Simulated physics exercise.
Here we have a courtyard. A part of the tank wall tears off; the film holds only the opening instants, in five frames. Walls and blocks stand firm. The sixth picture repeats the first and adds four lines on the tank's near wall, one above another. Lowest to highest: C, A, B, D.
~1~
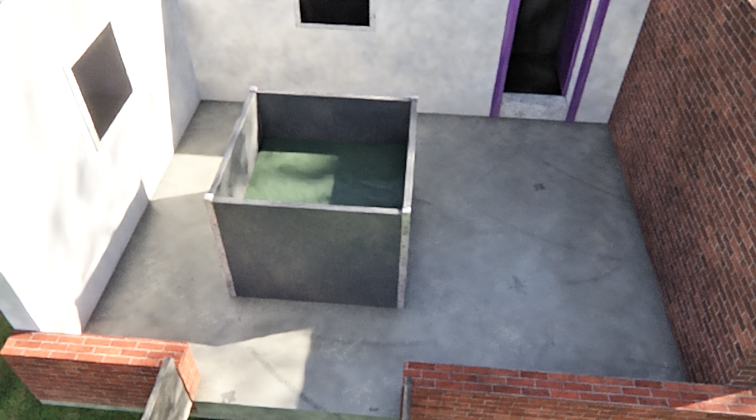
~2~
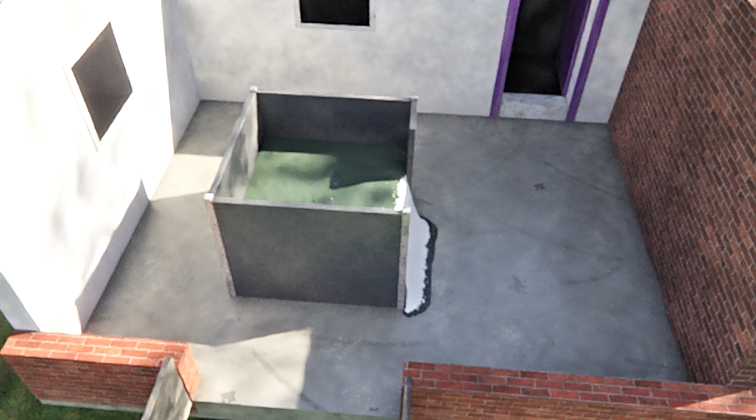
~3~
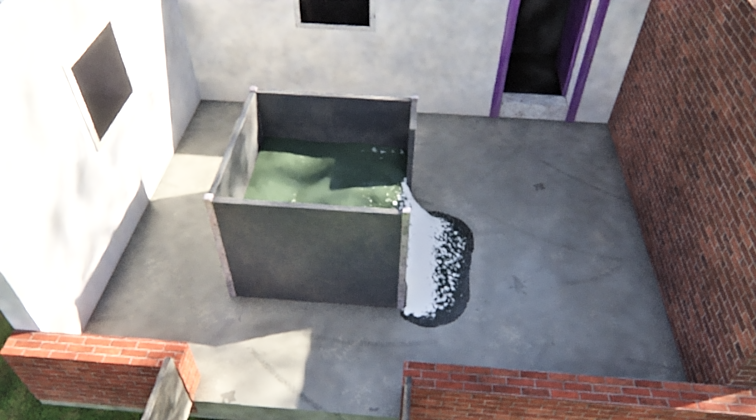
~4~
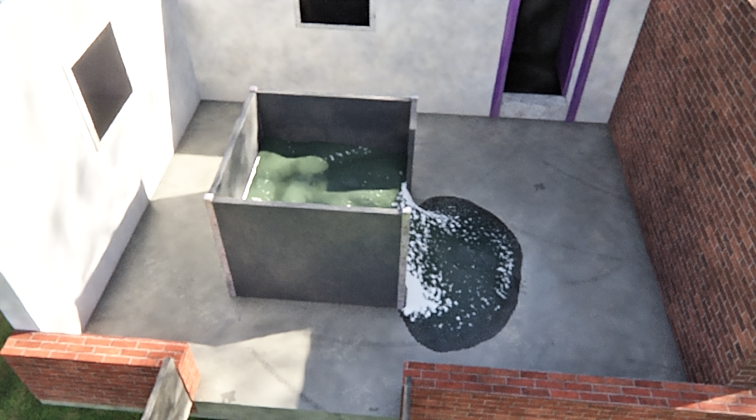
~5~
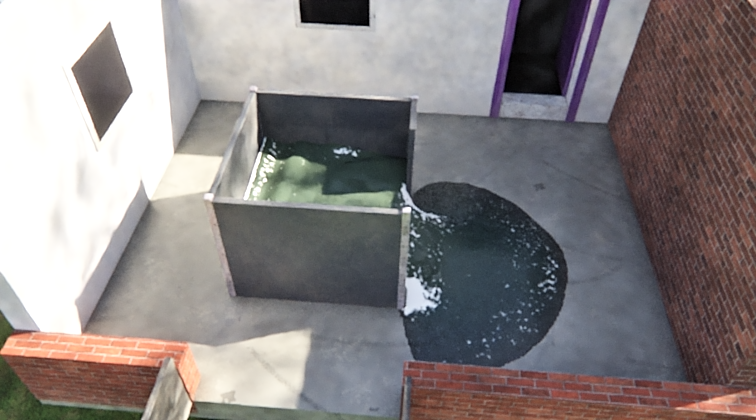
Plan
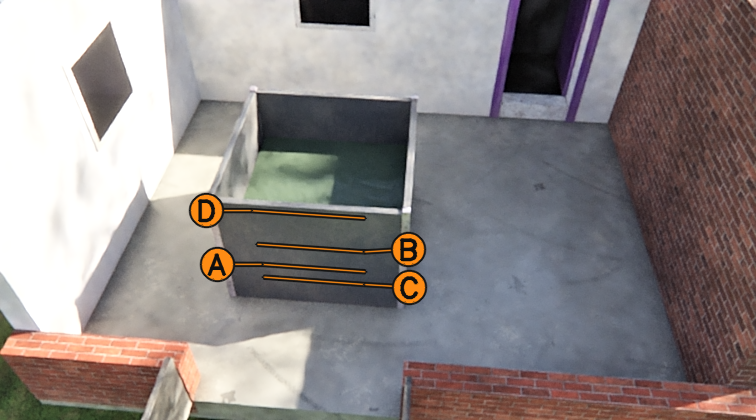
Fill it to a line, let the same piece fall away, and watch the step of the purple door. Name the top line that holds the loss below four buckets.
That is mark B.
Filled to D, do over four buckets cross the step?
Yes, it does.
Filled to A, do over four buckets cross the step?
No.
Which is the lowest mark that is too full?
D.
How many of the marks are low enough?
Three.
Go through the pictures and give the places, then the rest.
Water in the tank at rest, its middle at (325, 190); foot of the purple doorway at (531, 119); open gate at (294, 348).
Water covers 1 % of the ground and shows as far out as (406, 275).
Water covers 4 % of the ground and shows as far out as (463, 231).
Water covers 9 % of the ground and shows as far out as (506, 234).
Water covers 15 % of the ground and shows as far out as (552, 249).
On the marked copy, A at (313, 268); B at (310, 248); C at (314, 280); D at (307, 214); from the bottom up C, A, B, D.
If A is chosen, nothing gets over.
If B is chosen, a splash gets over, under a bucket.
If C is chosen, nothing gets over.
If D is chosen, about 9 bucketfuls get in.
